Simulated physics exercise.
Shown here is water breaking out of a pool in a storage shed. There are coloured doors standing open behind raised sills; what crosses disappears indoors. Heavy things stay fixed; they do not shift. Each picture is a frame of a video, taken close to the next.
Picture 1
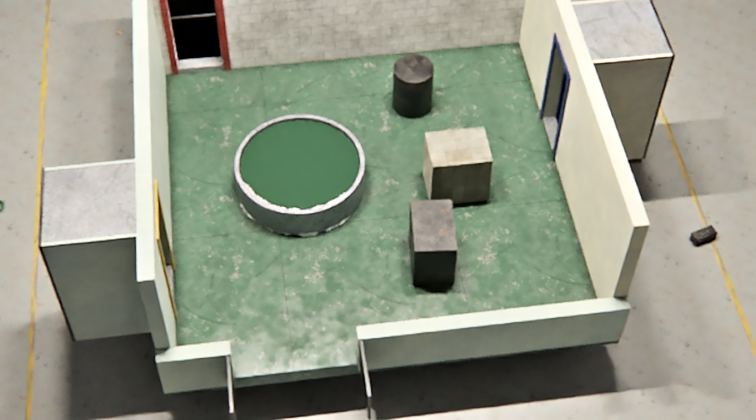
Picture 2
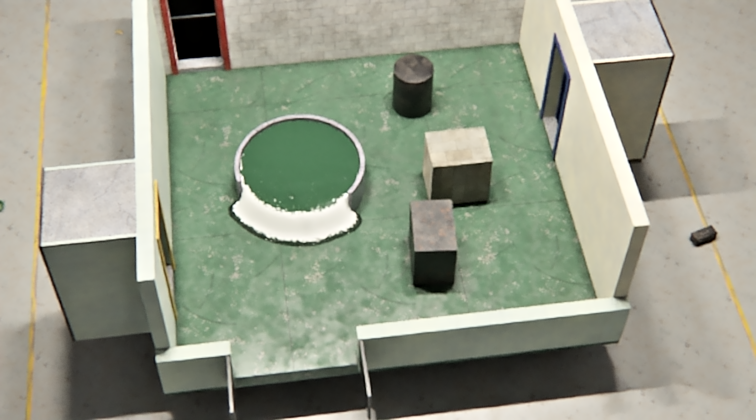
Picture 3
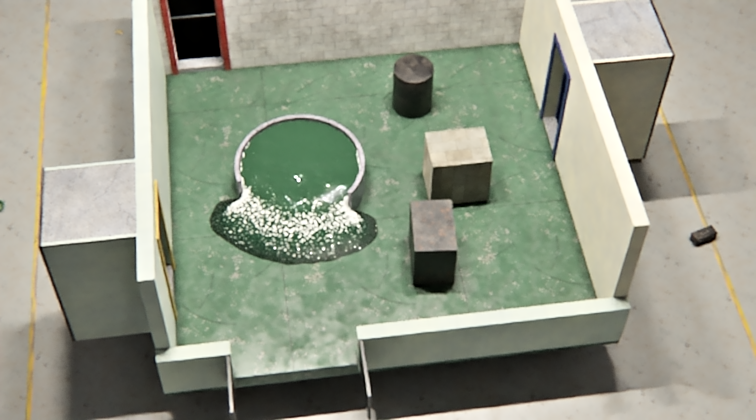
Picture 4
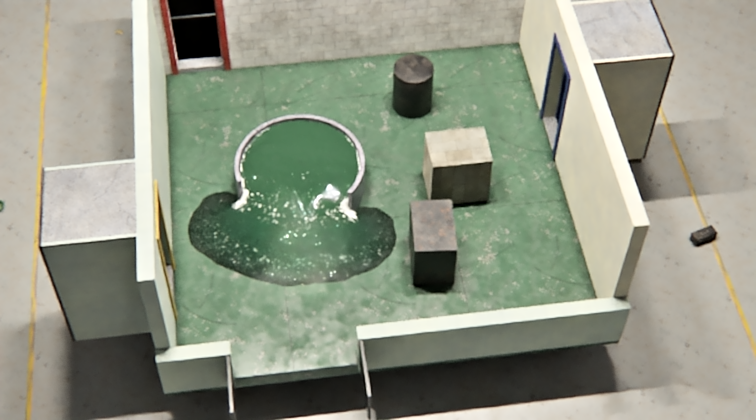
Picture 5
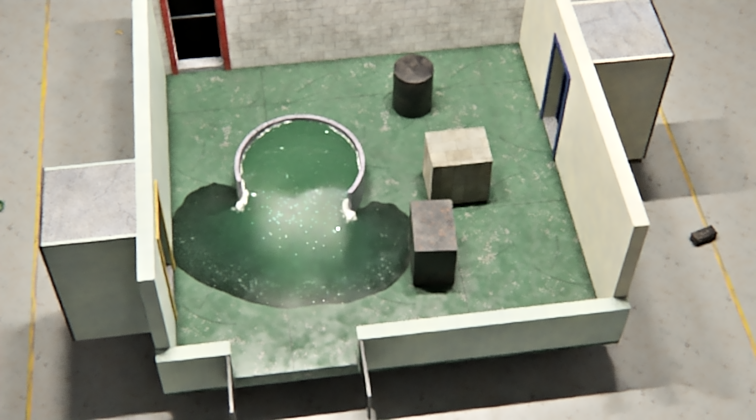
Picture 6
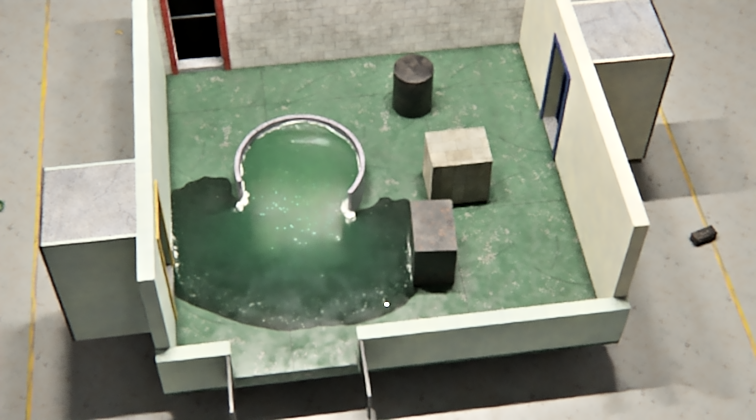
Water bursts from the front of the round pool and spreads across the green floor.
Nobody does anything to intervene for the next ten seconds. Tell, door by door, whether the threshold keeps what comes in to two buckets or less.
Outcome: The red door is not swamped. The blue door is not swamped. The yellow door is not swamped.
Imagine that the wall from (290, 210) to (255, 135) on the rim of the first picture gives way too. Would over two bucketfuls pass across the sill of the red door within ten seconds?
Note: Red door crosses the line.
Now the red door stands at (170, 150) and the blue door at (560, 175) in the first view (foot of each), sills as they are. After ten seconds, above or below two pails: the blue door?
Blue door takes less.
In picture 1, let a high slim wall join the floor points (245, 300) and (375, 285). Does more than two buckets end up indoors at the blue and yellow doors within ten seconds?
Blue door falls short; yellow door exceeds the limit.
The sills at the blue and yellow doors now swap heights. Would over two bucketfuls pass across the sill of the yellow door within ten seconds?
In short: The yellow door exceeds the limit.
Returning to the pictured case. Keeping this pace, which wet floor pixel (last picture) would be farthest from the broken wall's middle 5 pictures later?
The farthest wet point should be near (476, 337).
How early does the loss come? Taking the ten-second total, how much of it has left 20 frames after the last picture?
I'd estimate close to 55 per cent.
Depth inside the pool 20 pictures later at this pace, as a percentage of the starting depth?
Around 18 percent.
A moment on, water covers 30 % of the floor; the red door not reached, the blue door not reached, the yellow door wet at the sill, nothing in.
Next, water covers 35 % of the floor; the red door not reached, the blue door not reached, the yellow door wet at the sill, nothing in.
Then, water covers 40 % of the floor; the red door not reached, the blue door not reached, the yellow door wet at the sill, nothing in.
Later, water covers 50 % of the floor; the red door not reached, the blue door wet at the sill, nothing in, the yellow door wet at the sill, nothing in.
In the end, water covers 75 % of the floor; the red door wet at the sill, nothing in, the blue door wet at the sill, nothing in, the yellow door wet at the sill, nothing in.
